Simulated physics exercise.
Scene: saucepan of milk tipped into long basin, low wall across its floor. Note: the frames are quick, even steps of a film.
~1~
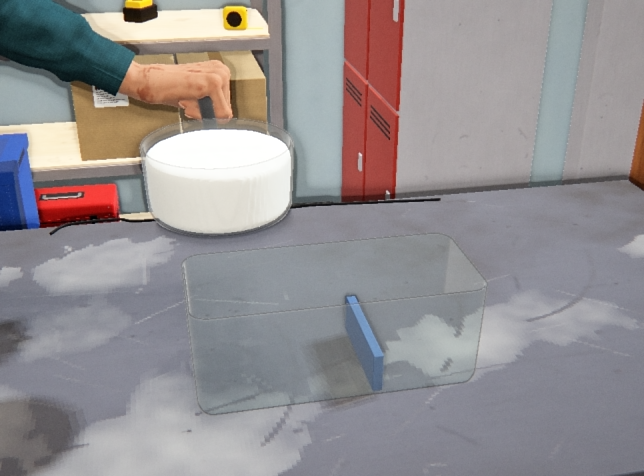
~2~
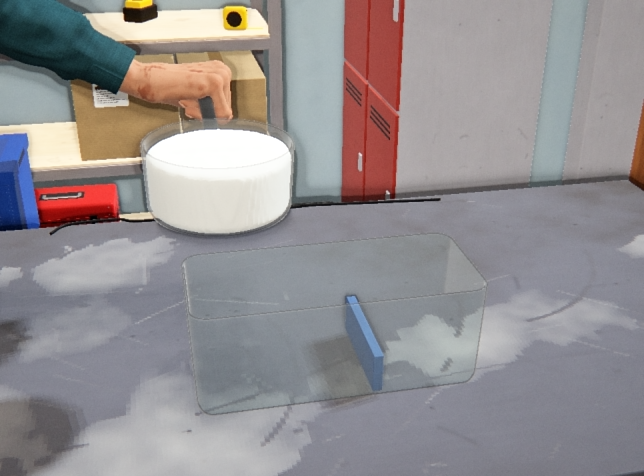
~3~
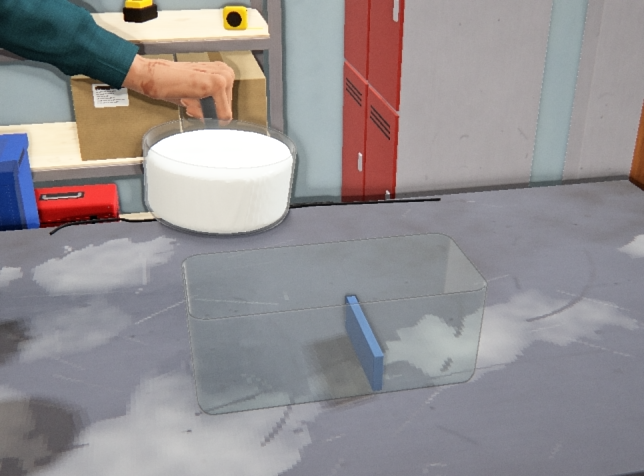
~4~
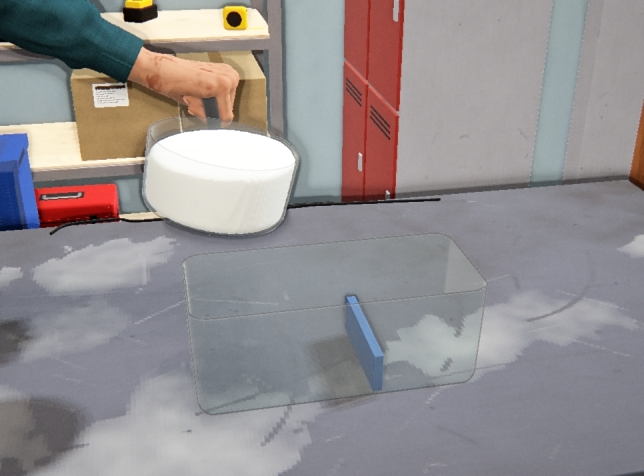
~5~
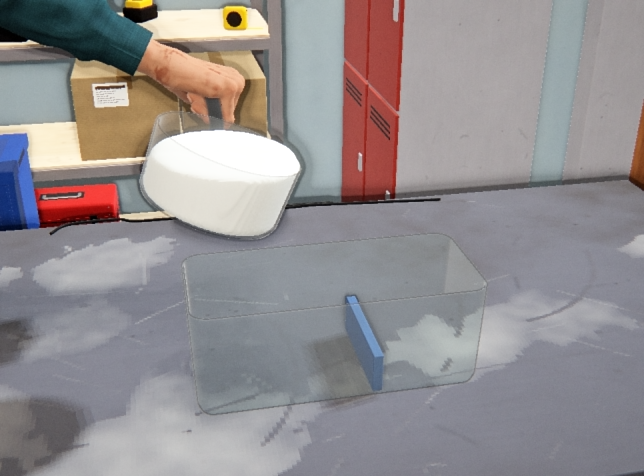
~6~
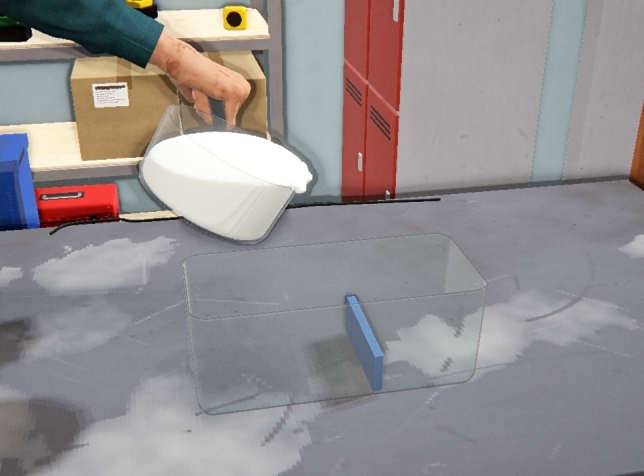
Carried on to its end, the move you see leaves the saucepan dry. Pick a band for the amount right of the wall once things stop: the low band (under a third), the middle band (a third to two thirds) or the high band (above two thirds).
The low band.
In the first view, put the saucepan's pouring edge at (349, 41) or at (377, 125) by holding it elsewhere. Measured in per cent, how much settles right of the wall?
In turn 70 and 75 in a hundred.
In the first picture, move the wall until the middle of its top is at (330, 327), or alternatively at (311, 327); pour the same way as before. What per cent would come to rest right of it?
Roughly 55 % and then 75 %.
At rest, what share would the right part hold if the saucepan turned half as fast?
It comes to around 35 per cent.
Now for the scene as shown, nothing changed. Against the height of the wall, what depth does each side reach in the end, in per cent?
About 60 left, about 30 right.
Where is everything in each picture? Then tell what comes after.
In the first frame, it leans 0°; its right rim is at (291, 139); the milk meets the walls at (144, 156) and (288, 147); the long basin's rim runs from (185, 288) to (468, 260); the wall's top is at (364, 326).
In the second frame, it leans 1°; its right rim is at (292, 141); the milk meets the walls at (145, 155) and (289, 147).
In the third frame, it leans 6°; its right rim is at (294, 146); the milk meets the walls at (146, 154) and (290, 149).
In the fourth frame, it leans 12°; its right rim is at (296, 154); the milk meets the walls at (151, 152) and (293, 151).
In the fifth frame, it leans 21°; its right rim is at (298, 166); the milk meets the walls at (149, 155) and (297, 157); 1 per cent is over the edge.
In the sixth frame, it leans 32°; its right rim is at (297, 179); the milk meets the walls at (146, 155) and (294, 167); 5 per cent is over the edge.
A moment on, the saucepan is tipped on its side and 28 per cent is still to pour, 24 is left of the wall and 8 right of it.
Next, the saucepan is tipped on its side and 7 per cent is still to pour, 71 is left of the wall and 16 right of it.
Then the saucepan is tipped on its side and 2 per cent is still to pour, 72 is left of the wall and 18 right of it.
Later the saucepan is tipped on its side and 0 per cent is still to pour, 75 is left of the wall and 20 right of it.
In the end 75 per cent lies left of the wall, 20 right of it and 5 outside.
